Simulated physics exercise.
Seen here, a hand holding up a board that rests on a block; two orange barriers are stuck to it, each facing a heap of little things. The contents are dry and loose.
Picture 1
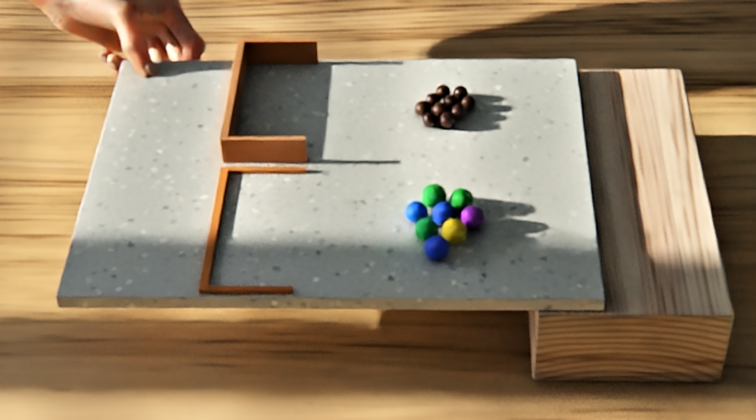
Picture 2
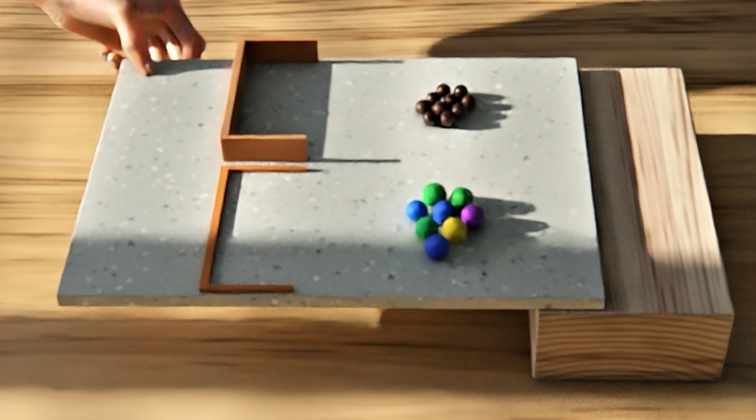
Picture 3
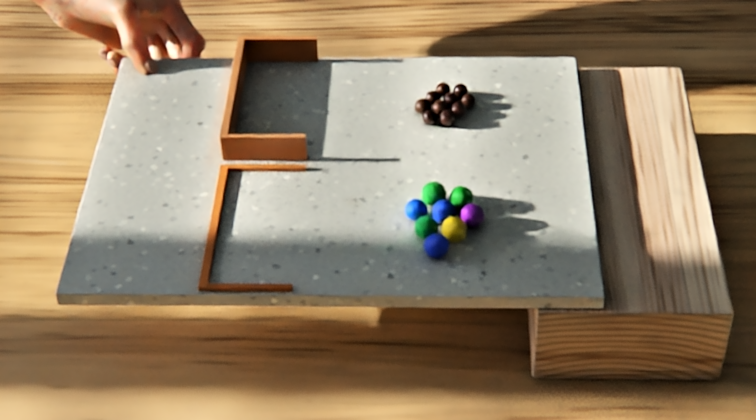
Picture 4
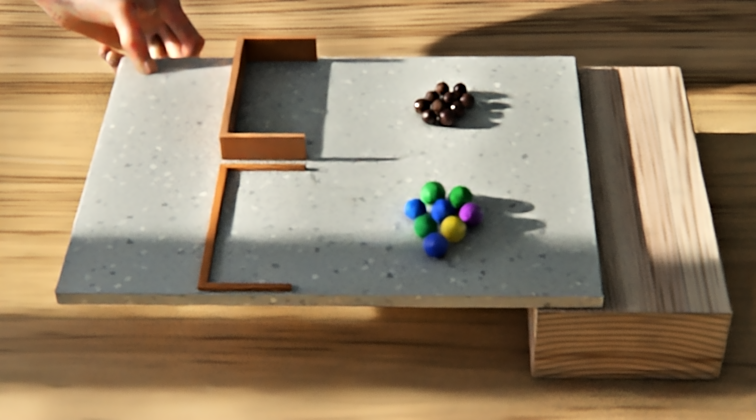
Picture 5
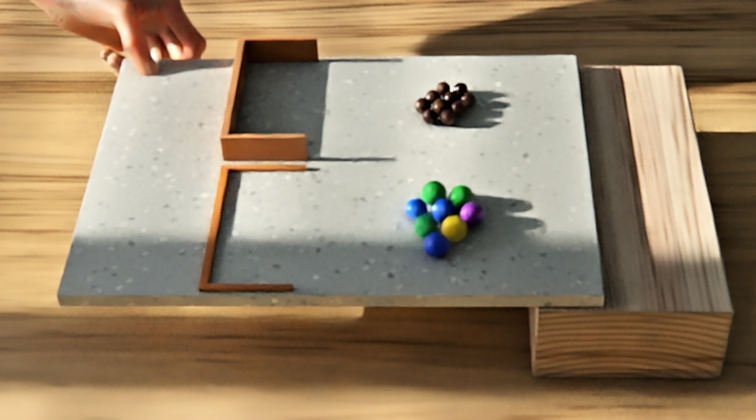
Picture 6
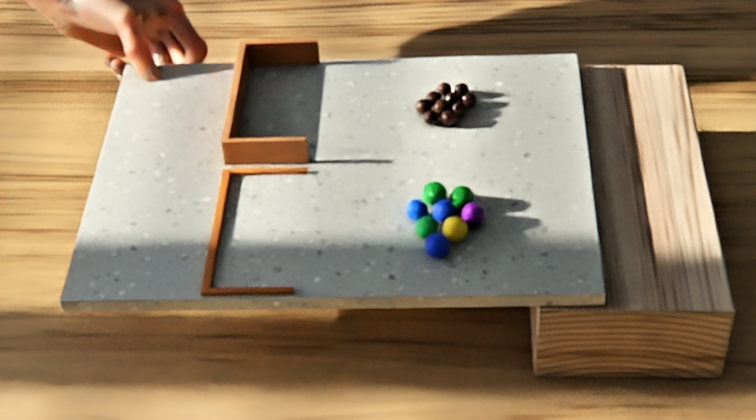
A hand at the left edge of a speckled grey board resting on a wooden block lowered that end very slightly, while the colourful balls and the small dark brown balls stayed still, facing two orange barriers.
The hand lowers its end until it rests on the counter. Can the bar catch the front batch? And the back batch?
Front batch: It passes the strip. Back batch: It halts at the strip.
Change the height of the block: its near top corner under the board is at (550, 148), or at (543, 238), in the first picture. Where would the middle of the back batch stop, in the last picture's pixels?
First near (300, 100), then near (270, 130).
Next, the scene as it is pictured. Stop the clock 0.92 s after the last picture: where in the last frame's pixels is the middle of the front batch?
Around (113, 277).
Then, 0.28 s after the last picture, board sloping at 8°; front batch on its way down; back batch on its way down.
Then, 0.57 s after the last picture, board resting at 12°; front batch on its way down; back batch on its way down.
Then, 0.92 s after the last picture, board resting at 12°; front batch all past its bar; back batch has reached its bar.
By the end, board resting at 12°; front batch all past its bar; back batch gathered behind its bar.
